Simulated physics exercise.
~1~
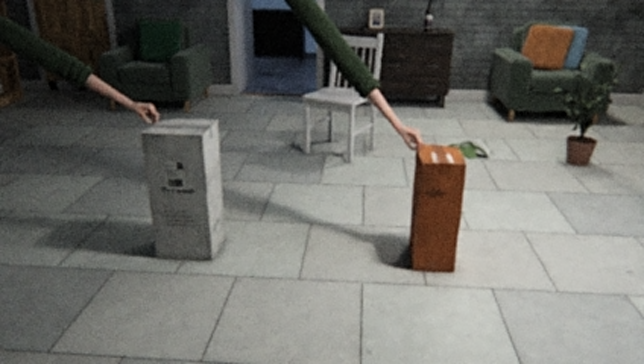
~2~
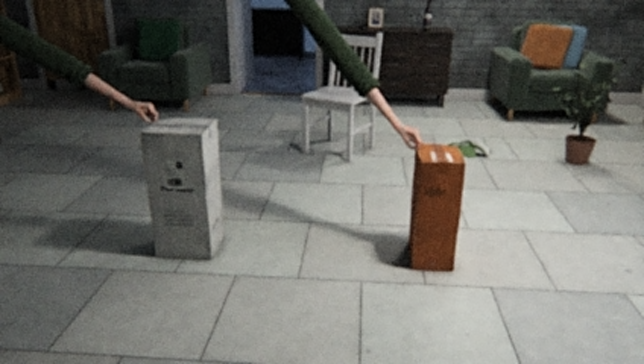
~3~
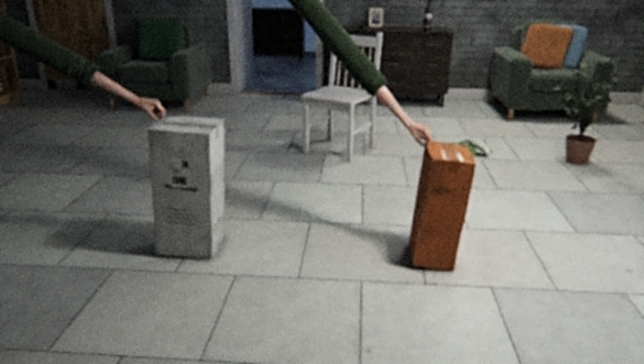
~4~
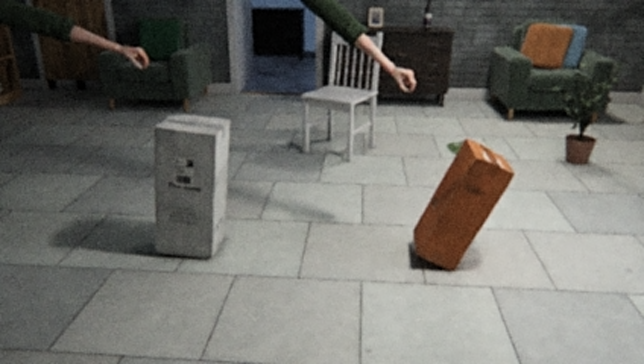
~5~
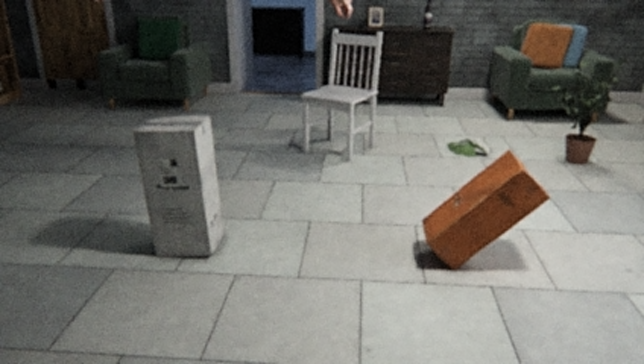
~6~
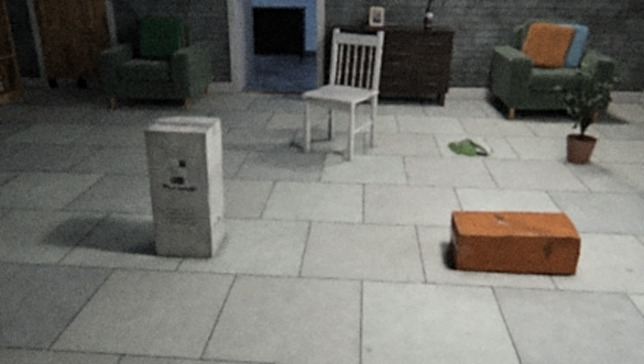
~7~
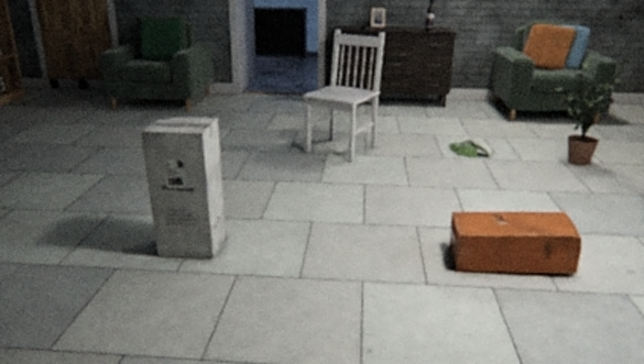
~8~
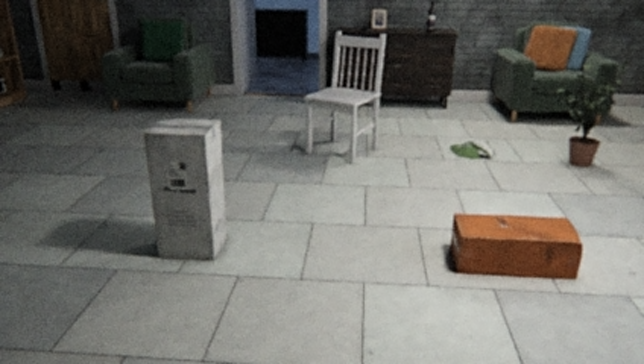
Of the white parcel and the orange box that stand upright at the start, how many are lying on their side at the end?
One of them is lying on its side at the end, the orange box, while the white parcel is still standing upright.
